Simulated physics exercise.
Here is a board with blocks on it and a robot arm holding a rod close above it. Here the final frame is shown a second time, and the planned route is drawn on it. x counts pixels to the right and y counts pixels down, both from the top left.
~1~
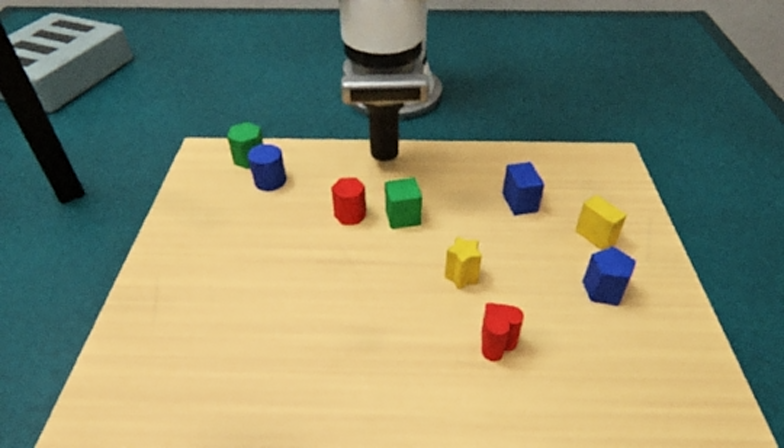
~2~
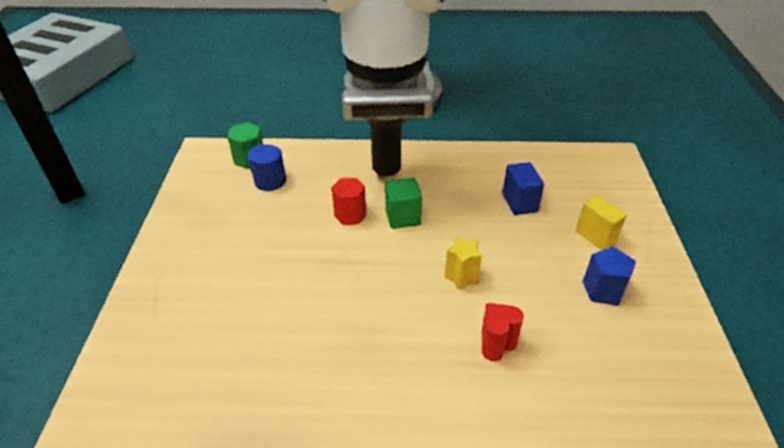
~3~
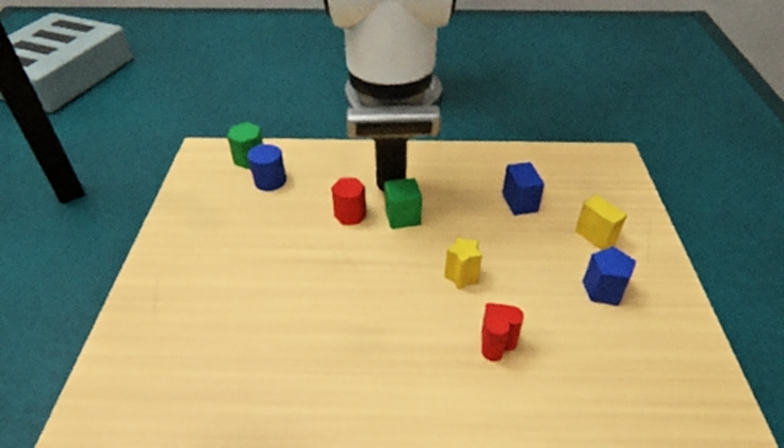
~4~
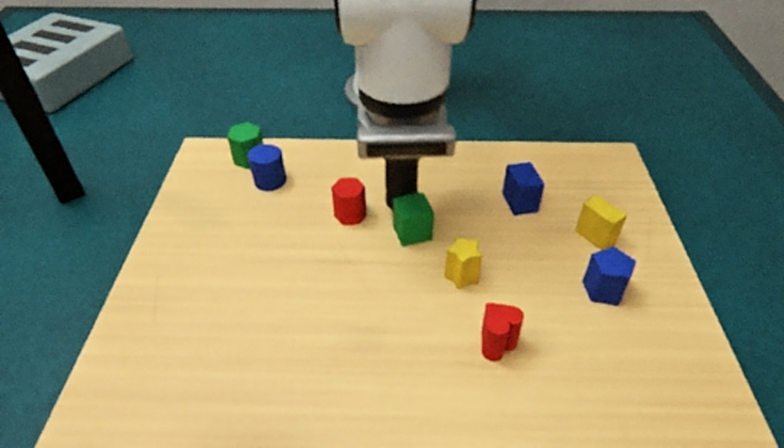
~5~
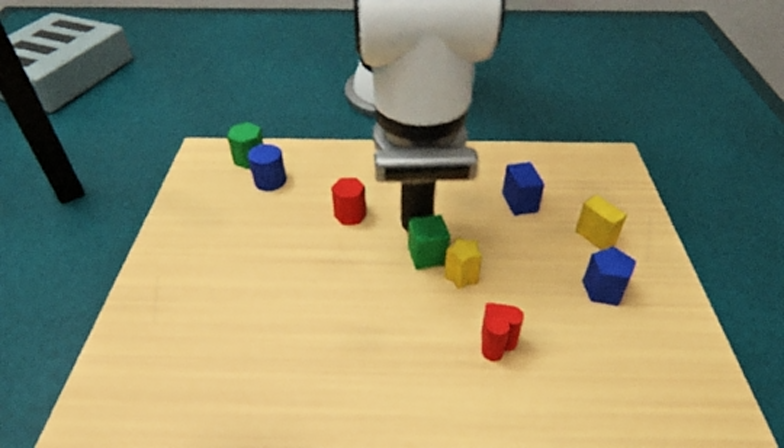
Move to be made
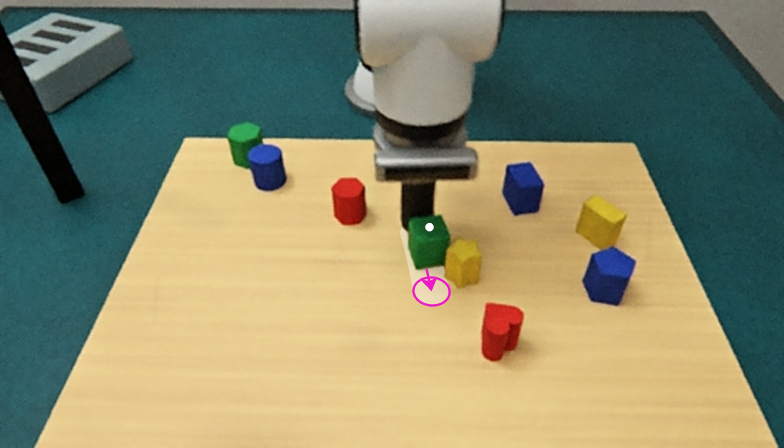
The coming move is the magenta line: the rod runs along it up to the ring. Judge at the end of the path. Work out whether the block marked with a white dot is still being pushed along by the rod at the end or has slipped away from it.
Pushed ahead.
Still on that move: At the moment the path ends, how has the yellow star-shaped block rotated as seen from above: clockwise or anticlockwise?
Answer: Against the clock.
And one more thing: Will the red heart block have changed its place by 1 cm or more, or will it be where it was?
It stays.
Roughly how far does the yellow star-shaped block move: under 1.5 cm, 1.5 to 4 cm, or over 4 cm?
Overall it shifts between 1.5 and 4 cm.
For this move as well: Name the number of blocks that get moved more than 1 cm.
2 blocks.
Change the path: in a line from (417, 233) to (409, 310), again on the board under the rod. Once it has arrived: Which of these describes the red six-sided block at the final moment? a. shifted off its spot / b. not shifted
I'll go with b - not shifted.
Path on the board, from (417, 233) to (432, 291); the dot is on the green four-sided block.
What follows on the original path. Halfway along, rod (425, 251); green four-sided block (443, 256), turned 15° anticlockwise; yellow star-shaped block (480, 258), turned 45° anticlockwise.
At the end, rod (432, 281); red six-sided block in place; green four-sided block (459, 287), turned 35° anticlockwise; yellow star-shaped block (483, 260), turned 60° anticlockwise; red heart block in place.
